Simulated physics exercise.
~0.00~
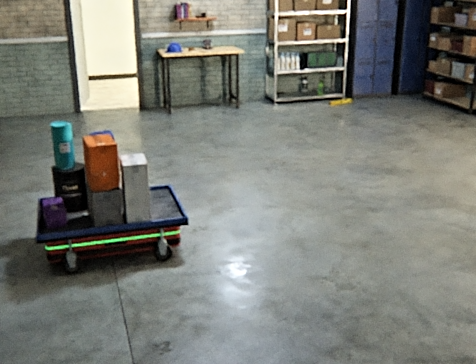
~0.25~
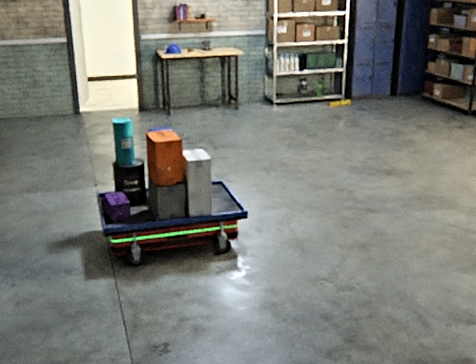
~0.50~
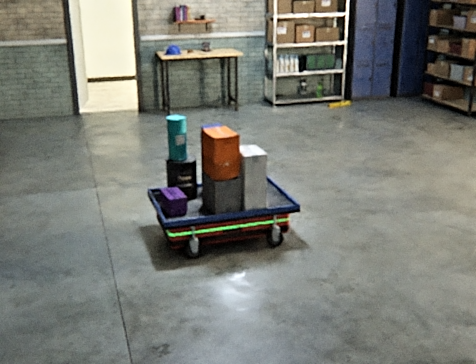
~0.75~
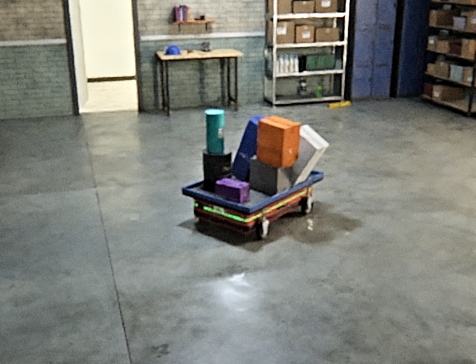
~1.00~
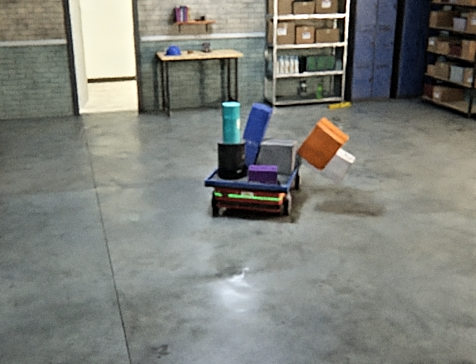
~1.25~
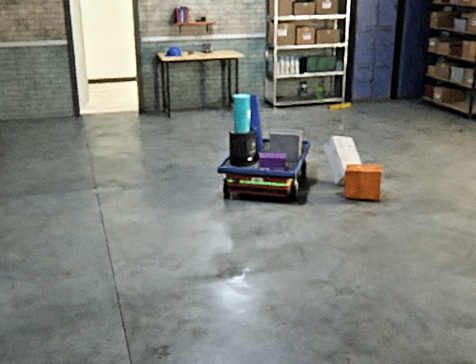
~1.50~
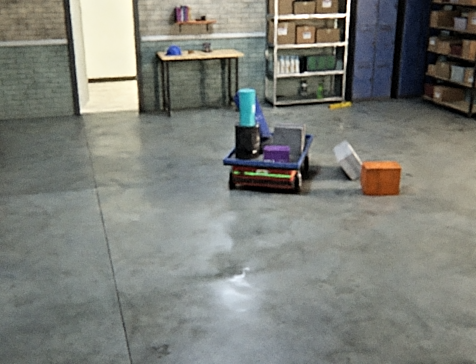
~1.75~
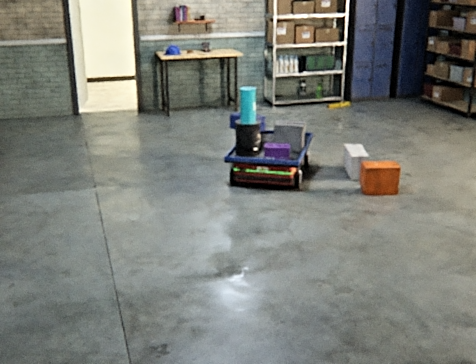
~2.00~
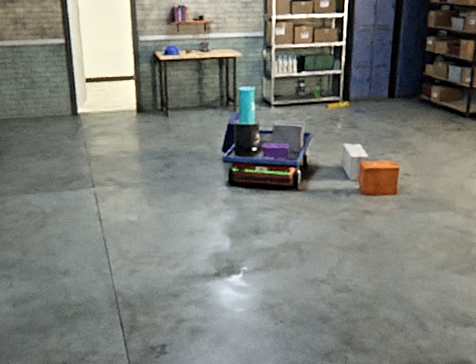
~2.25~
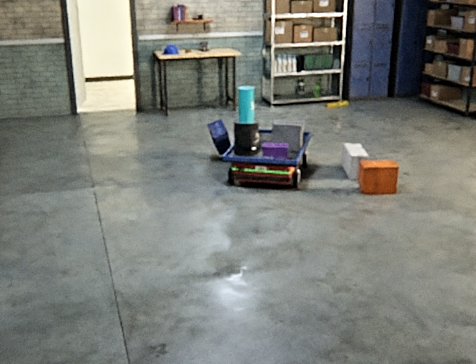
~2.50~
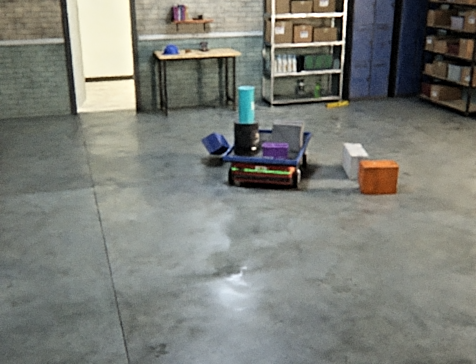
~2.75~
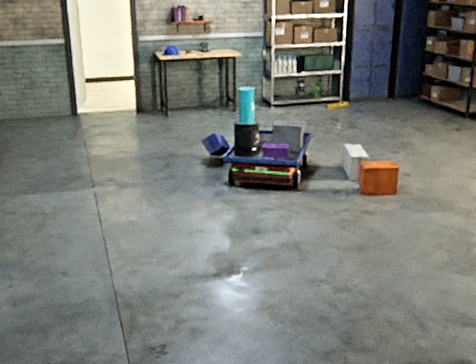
A cart loaded with boxes and cans rolled right across a concrete floor and swung away, spilling the white and orange boxes off its right side. After it stopped, the blue box toppled off the left, while the turquoise canister stayed upright.
